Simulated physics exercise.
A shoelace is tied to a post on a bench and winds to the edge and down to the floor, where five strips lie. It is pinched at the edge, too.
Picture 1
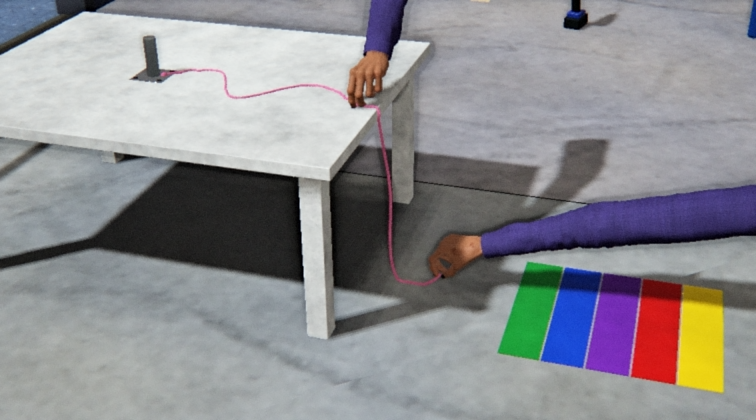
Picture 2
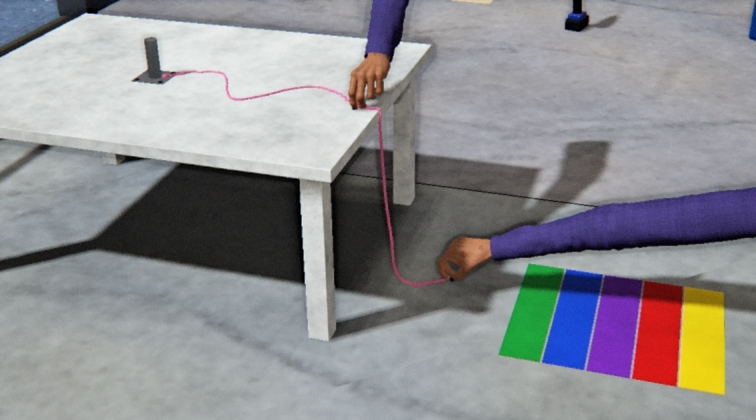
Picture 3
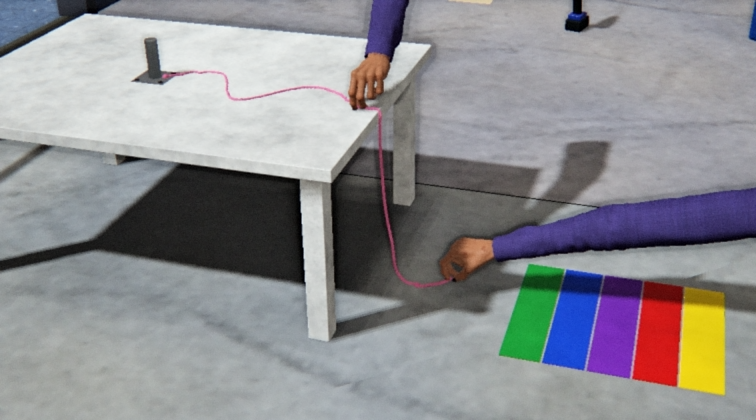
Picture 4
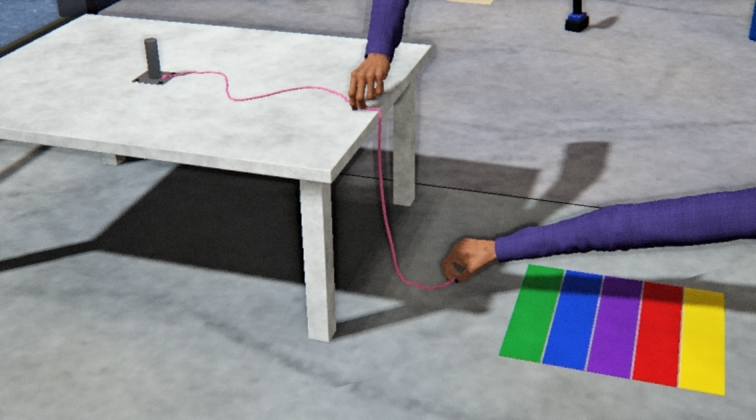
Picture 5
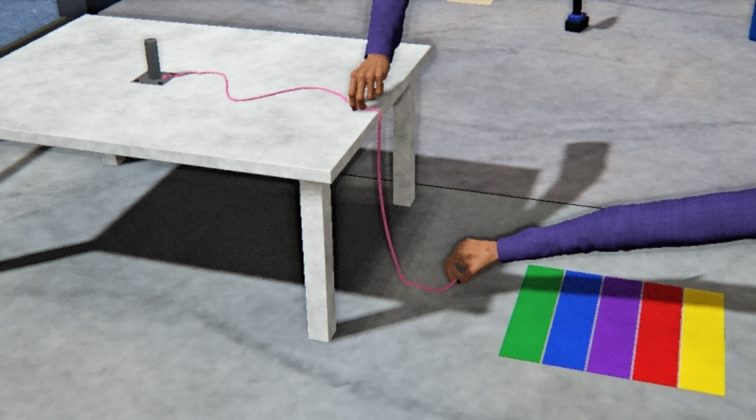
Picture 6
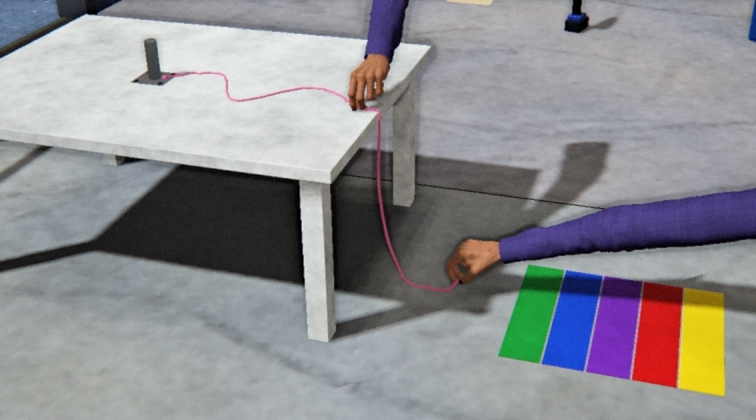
On a pale table, one hand pinched a pink string at the edge while another hand near the floor drew its end slightly right, beside five coloured strips, and the part on top barely moved.
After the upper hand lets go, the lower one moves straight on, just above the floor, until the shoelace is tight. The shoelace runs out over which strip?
The red one.
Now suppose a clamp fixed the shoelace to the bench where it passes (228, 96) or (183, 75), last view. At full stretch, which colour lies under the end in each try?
Try by try: Purple, then red.
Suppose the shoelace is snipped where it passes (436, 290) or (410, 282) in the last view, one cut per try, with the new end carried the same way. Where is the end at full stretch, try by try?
Around (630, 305) for the first cut and around (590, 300) for the second.
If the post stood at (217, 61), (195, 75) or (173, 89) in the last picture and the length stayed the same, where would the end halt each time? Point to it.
About (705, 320), (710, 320) and (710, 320).
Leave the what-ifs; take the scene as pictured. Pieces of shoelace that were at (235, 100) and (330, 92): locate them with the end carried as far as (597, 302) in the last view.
First mark (286, 98), second mark (382, 118).
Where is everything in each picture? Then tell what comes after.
End (440, 274); green (524, 338); blue (566, 345); purple (610, 353); red (655, 360); yellow (701, 368), in the first frame.
End (449, 277); shoelace through (199, 73) (229, 96) (308, 87) (366, 108) (384, 184) (394, 265), in the second frame.
End (451, 278), in the third frame.
End (453, 279); shoelace through (199, 73) (229, 97) (308, 88) (366, 109) (381, 184) (396, 265), in the fourth frame.
End (456, 279), in the fifth frame.
End (458, 280); shoelace through (199, 74) (229, 98) (308, 88) (366, 109) (379, 184) (398, 265), in the sixth frame.
Soon after, end near (597, 302); over blue.
After that, end near (641, 309); over red.
At the stop, end near (667, 313); over red. It halts on the red strip.
